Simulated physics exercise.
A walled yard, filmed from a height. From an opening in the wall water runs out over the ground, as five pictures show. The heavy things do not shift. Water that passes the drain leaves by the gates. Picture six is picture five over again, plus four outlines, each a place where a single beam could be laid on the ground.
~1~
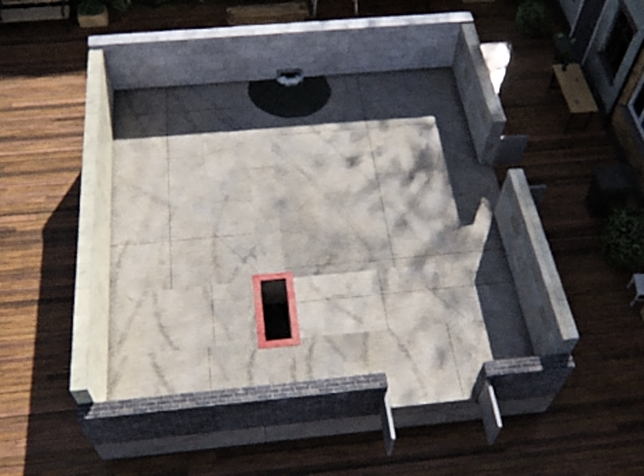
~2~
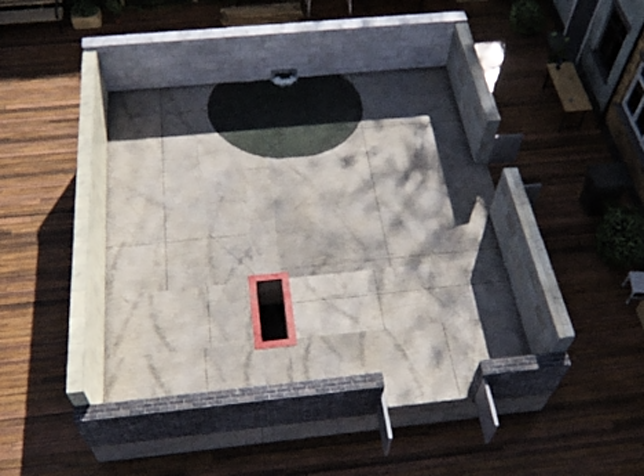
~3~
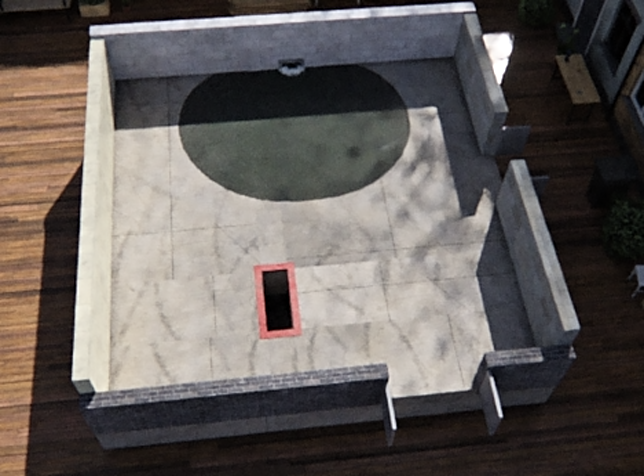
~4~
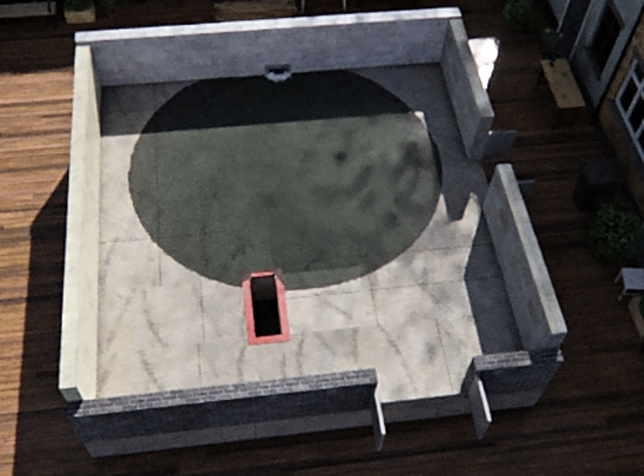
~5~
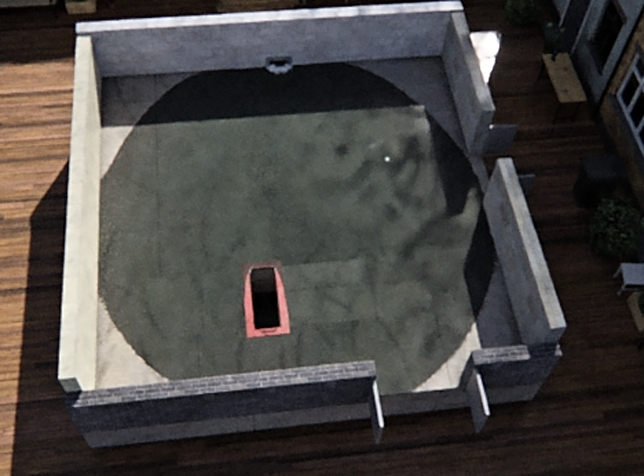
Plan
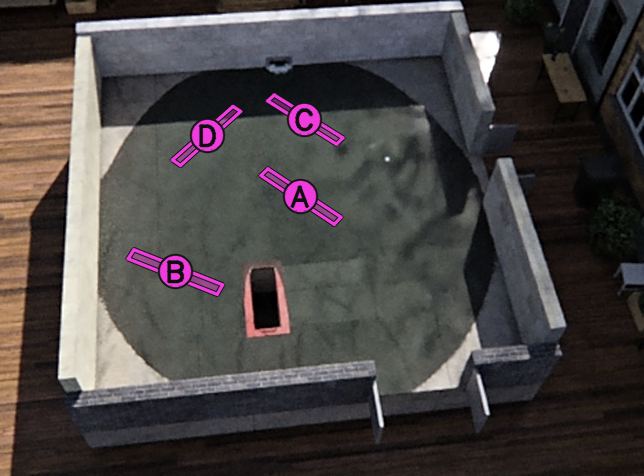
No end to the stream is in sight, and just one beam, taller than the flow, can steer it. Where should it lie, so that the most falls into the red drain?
Best: B.
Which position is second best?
The answer is D.
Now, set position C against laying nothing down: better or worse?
It is worse.
On the marked copy, A from (264, 172) to (337, 220); B from (131, 254) to (219, 289); C from (271, 97) to (339, 141); D from (176, 162) to (236, 108).
If A is chosen, about 24 % of the stream runs into the red drain, about 75 % out by the gates.
If B is chosen, about 47 % of the stream runs into the red drain, about 52 % out by the gates.
If C is chosen, about 23 % of the stream runs into the red drain, about 76 % out by the gates.
If D is chosen, about 33 % of the stream runs into the red drain, about 66 % out by the gates.
